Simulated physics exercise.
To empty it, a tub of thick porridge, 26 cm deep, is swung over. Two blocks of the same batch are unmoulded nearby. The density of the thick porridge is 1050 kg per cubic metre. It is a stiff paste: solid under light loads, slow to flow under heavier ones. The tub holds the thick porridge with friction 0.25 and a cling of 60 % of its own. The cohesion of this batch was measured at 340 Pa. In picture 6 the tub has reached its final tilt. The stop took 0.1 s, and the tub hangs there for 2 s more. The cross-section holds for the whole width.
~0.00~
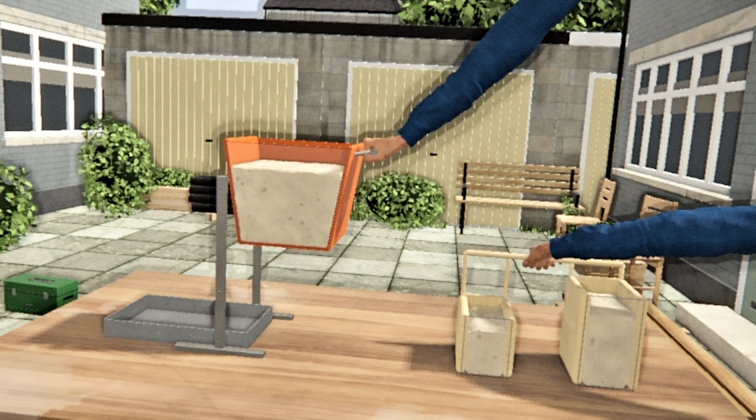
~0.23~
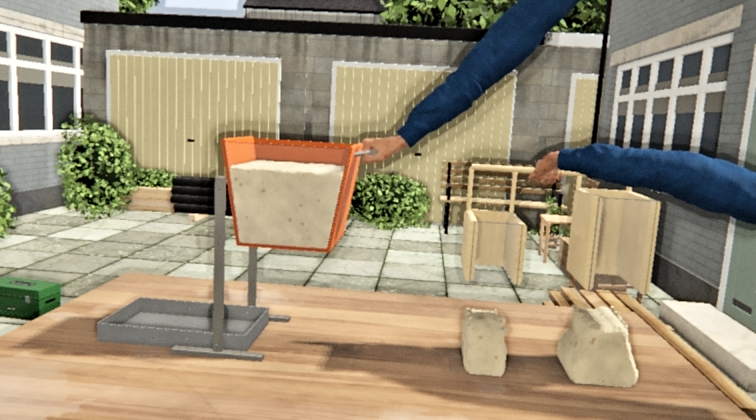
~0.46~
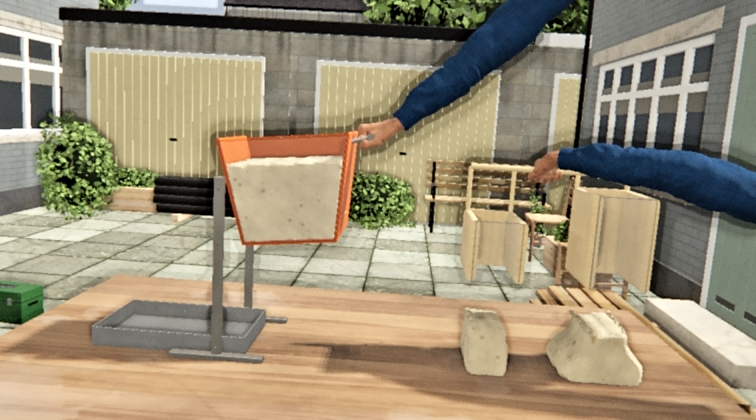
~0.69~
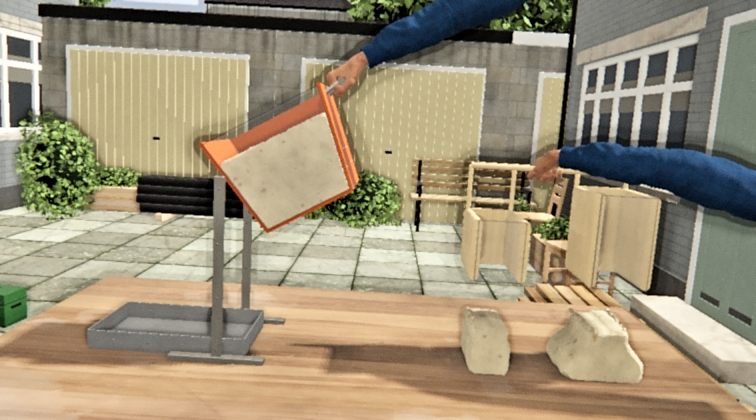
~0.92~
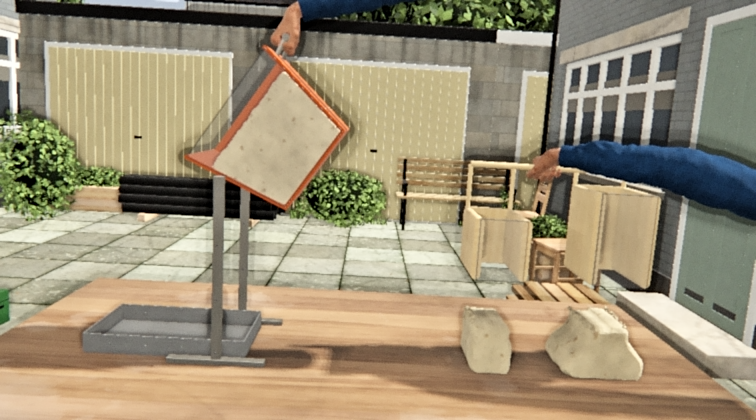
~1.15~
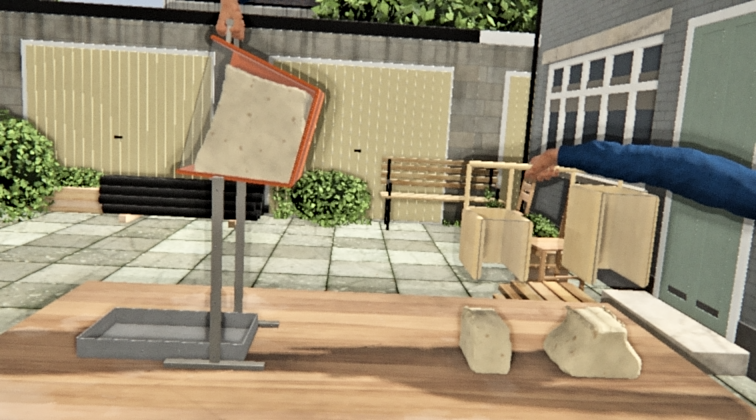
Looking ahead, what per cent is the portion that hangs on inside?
It comes to some 64 %.
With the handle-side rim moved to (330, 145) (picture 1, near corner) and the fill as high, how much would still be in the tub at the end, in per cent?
In that case some 85 per cent.
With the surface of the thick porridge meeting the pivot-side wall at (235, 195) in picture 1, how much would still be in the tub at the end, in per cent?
It would be near 100 %.
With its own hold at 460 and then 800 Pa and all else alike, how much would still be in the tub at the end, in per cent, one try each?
In turn about 85 %, 100 %.
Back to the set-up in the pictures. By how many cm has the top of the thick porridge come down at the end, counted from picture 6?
Roughly 11 cm.
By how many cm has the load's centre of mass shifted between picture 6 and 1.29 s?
Roughly 4 cm.
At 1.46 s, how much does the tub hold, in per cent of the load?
About 80 %.
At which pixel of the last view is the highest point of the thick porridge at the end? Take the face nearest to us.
Around (246, 119).
By 1.29 s, the tub is at 76 degrees and holds 96 %.
By 1.46 s, the tub is at 76 degrees and holds 78 %.
By 1.63 s, the tub is at 76 degrees and holds 67 %.
By 1.80 s, the tub is at 76 degrees and holds 64 %.
By 3.15 s, at the end, the tub is at 76 degrees and holds 64 %.
